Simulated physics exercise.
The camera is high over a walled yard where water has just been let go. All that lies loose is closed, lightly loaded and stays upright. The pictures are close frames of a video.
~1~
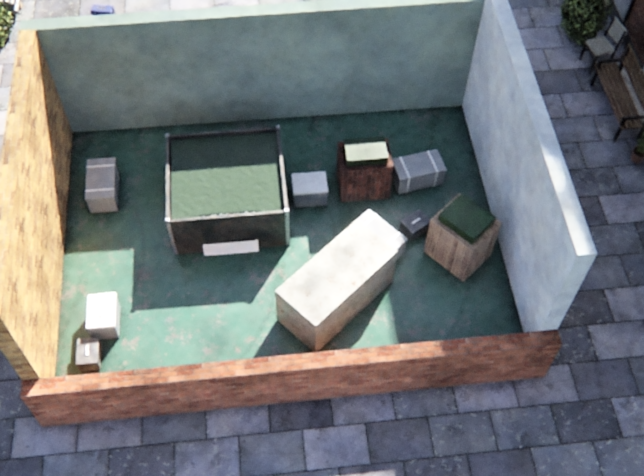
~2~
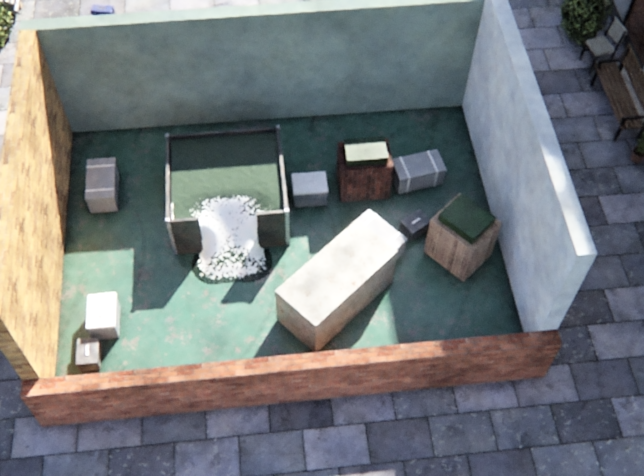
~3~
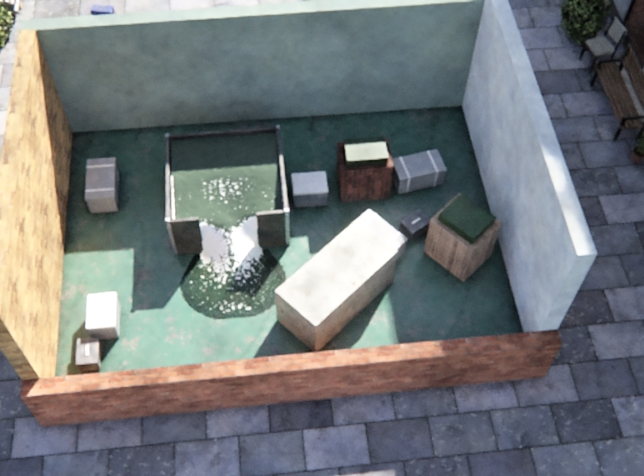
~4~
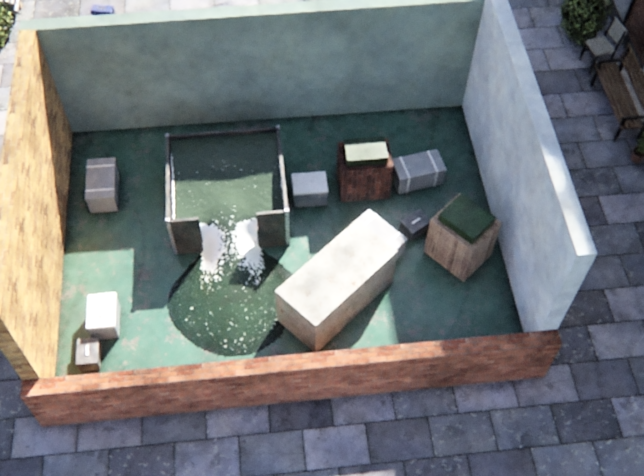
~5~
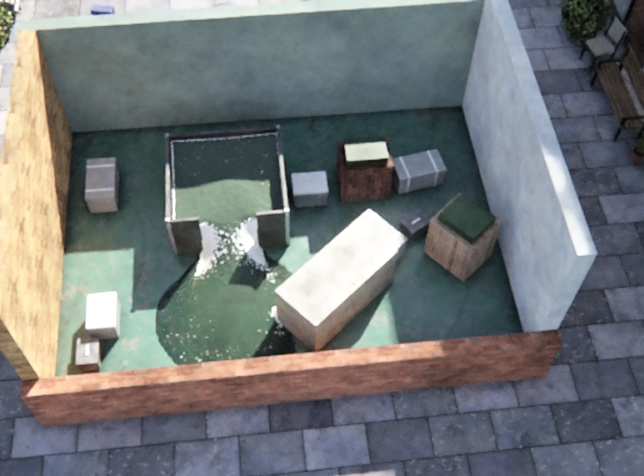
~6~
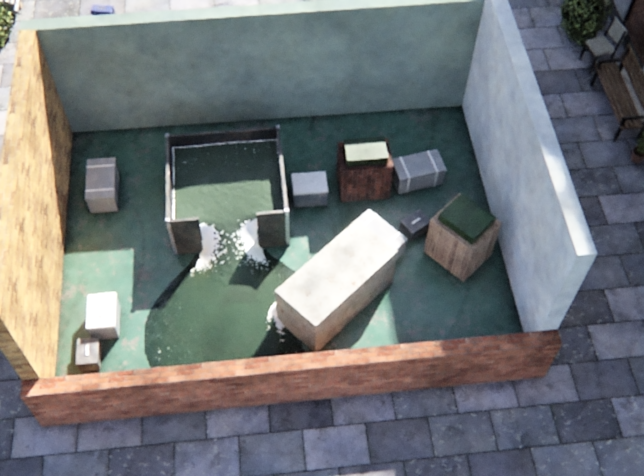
Water pours through a gap in the front of a square tank inside a walled yard, foaming at first, then spreading as a dark pool across the green floor toward the low brick wall, while the surrounding boxes stay still.
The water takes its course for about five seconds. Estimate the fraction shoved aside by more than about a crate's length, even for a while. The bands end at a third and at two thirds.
It is under a third.
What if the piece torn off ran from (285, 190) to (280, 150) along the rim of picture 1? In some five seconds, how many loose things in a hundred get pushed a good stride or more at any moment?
Some 40 per cent.
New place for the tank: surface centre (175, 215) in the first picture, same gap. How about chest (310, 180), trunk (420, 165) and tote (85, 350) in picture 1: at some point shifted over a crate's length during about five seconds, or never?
As listed: Not that far, no, shifted that much.
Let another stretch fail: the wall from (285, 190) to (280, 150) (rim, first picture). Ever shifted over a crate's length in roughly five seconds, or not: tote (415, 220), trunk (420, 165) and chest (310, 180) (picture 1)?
As listed: Moved that far, under that, pushed that far.
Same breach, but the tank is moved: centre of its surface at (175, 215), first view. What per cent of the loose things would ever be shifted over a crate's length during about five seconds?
Close to 40 %.
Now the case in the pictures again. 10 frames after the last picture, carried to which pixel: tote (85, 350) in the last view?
At about (74, 302).
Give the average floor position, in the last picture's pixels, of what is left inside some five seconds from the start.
Near (279, 202).
A moment on, 0 of 7 are well off their spots; 0 afloat.
Next, 1 of 7 are well off their spots; 0 afloat.
Later, 2 of 7 are well off their spots; 0 afloat.
In the end, 2 of 7 are well off their spots, and 2 have been at some point; 2 afloat.
